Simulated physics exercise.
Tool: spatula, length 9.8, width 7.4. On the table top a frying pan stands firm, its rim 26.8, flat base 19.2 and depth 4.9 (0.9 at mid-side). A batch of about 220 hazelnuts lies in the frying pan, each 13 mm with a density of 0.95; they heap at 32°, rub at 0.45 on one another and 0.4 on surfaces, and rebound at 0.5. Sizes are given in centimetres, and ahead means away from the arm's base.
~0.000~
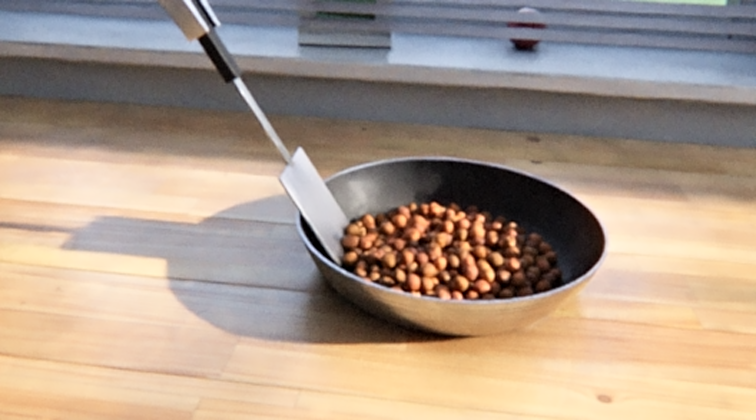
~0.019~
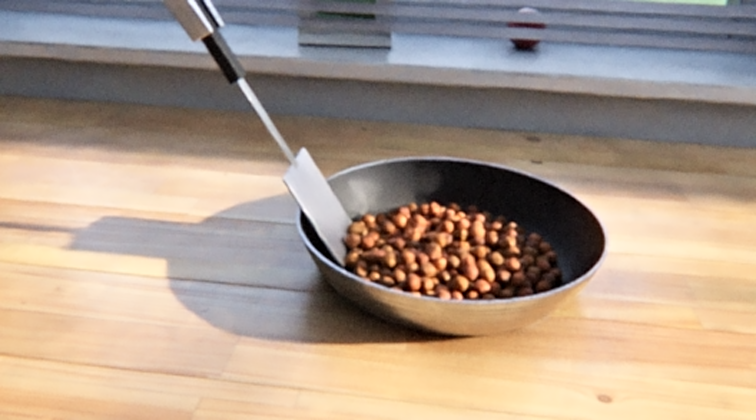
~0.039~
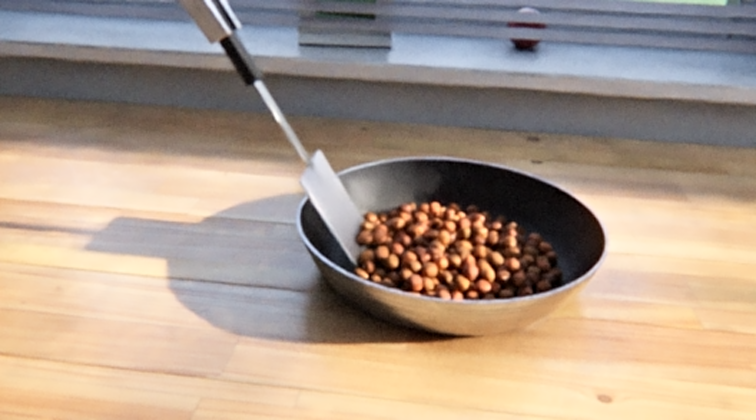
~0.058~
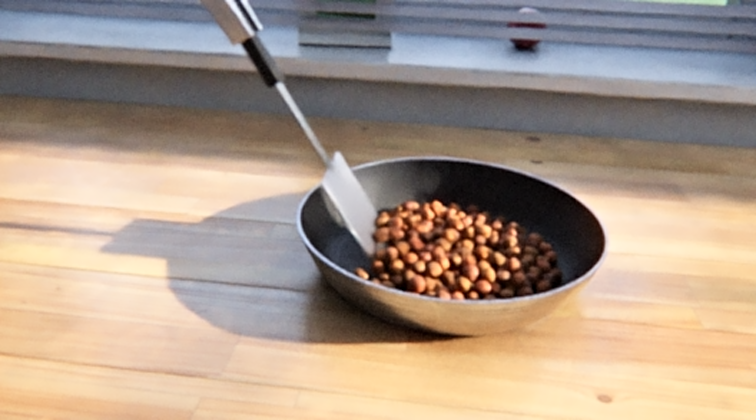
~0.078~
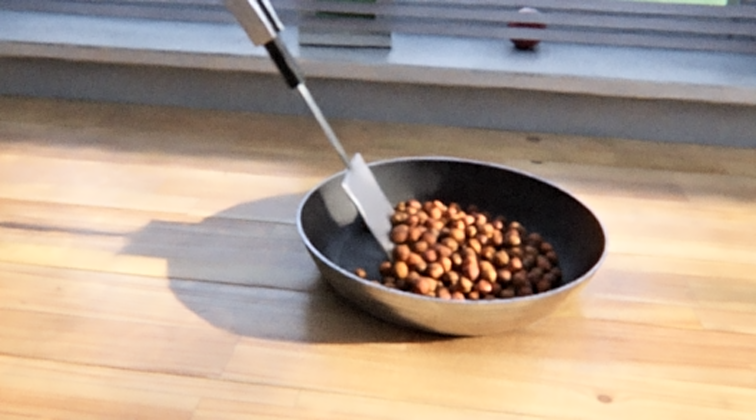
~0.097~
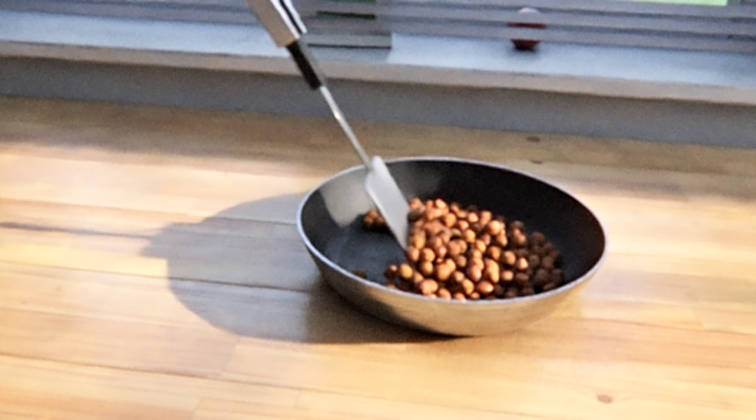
On a sunlit wooden table top by a window, a tilted metal spatula moved steadily to the right through a dark frying pan, pushing the brown hazelnuts away from the pan's left side.
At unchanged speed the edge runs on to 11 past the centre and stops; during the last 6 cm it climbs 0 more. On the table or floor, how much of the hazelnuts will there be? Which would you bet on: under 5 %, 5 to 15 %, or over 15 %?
I would bet on over 15 %.
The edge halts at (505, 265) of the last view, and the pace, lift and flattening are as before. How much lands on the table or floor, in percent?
0 %.
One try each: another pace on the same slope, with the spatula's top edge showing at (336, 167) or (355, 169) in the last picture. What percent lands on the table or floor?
Estimates: About 15 %, about 20 %.
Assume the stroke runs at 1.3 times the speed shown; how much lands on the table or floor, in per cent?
About 30 per cent.
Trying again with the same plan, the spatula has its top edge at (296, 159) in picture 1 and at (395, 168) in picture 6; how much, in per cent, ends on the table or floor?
Roughly 30 %.
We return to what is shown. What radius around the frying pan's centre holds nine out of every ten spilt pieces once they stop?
About 45 cm from the centre.
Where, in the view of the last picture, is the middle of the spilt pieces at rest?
Near (689, 282) in the last picture.
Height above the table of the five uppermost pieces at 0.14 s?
Roughly 5 cm above the table.
After 0.14 s, sloping 58°, highest piece 6 above the table; 215 in the frying pan.
After 0.19 s, sloping 58°, highest piece 6 above the table; 215 in the frying pan.
After 0.41 s, sloping 58°, highest piece 16 above the table; 161 in the frying pan, 15 on the table or floor, 39 on the blade or in flight.
After 1.46 s, sloping 58°, highest piece 5 above the table; 161 in the frying pan, 54 on the table or floor.
At rest, 161 in the frying pan, 54 on the table or floor. That is 25 % on the table or floor.
